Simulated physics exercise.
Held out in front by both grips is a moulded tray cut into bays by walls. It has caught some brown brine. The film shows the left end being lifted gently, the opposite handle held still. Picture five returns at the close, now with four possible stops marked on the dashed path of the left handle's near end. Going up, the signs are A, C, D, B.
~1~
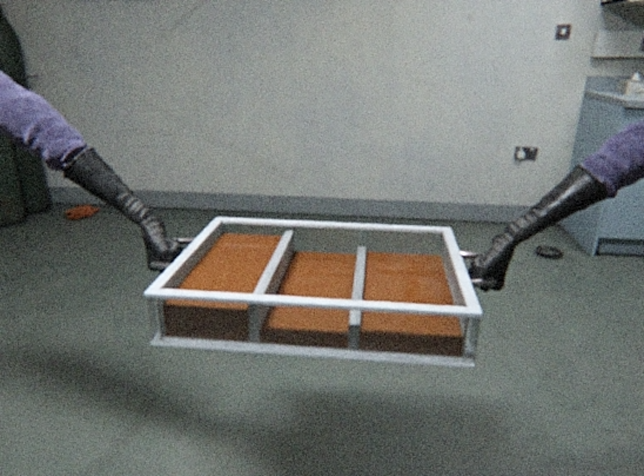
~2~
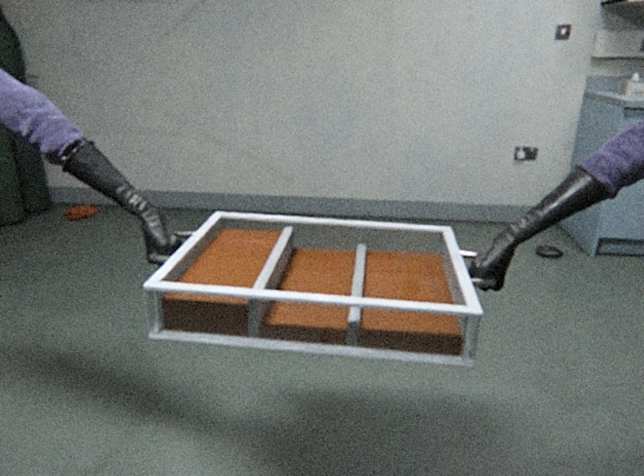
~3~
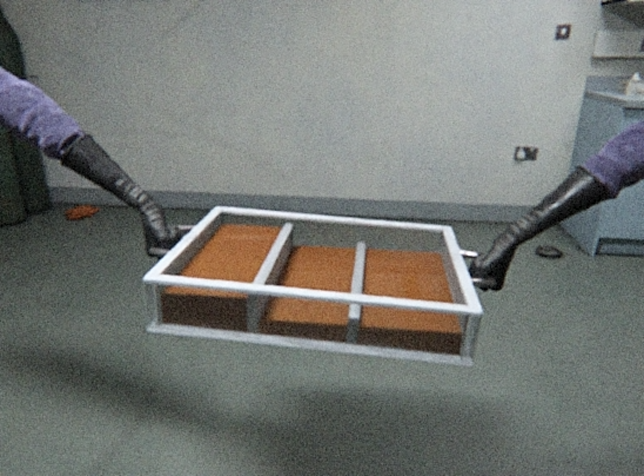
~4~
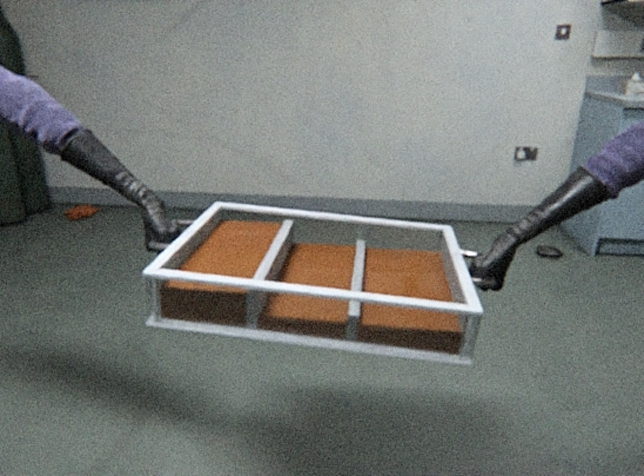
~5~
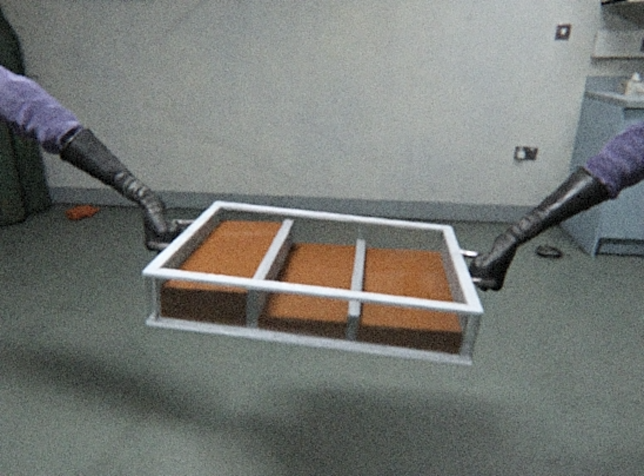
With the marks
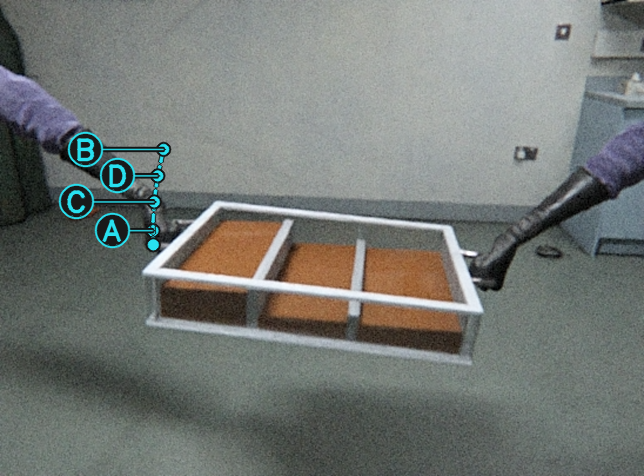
In a grey-floored room, two black-gloved hands slightly raise the left side of a divided tray.
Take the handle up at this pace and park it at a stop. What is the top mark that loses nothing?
I would pick mark B.
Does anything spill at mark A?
No.
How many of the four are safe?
All four.
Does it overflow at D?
No.
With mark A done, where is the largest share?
The left bay.
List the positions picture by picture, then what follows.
The tray is level; deepest in the left bay, at (235, 266), shallowest in the middle; left handle at (167, 252).
Tipped about 1° down to the right; no wall is crossed; left handle at (166, 246).
Tipped about 3° down to the right; no wall is crossed; left handle at (166, 239).
Tipped about 4° down to the right; no wall is crossed; left handle at (166, 234).
Tipped about 4° down to the right; deepest in the left bay, at (234, 251), shallowest in the middle; left handle at (166, 233).
On the marked copy, A at (152, 230); B at (163, 149); C at (154, 201); D at (157, 175).
With A, nothing spills; the left bay holds the most.
With B, nothing spills; the right bay holds the most.
With C, nothing spills; the left bay holds the most.
With D, nothing spills; the left bay holds the most.
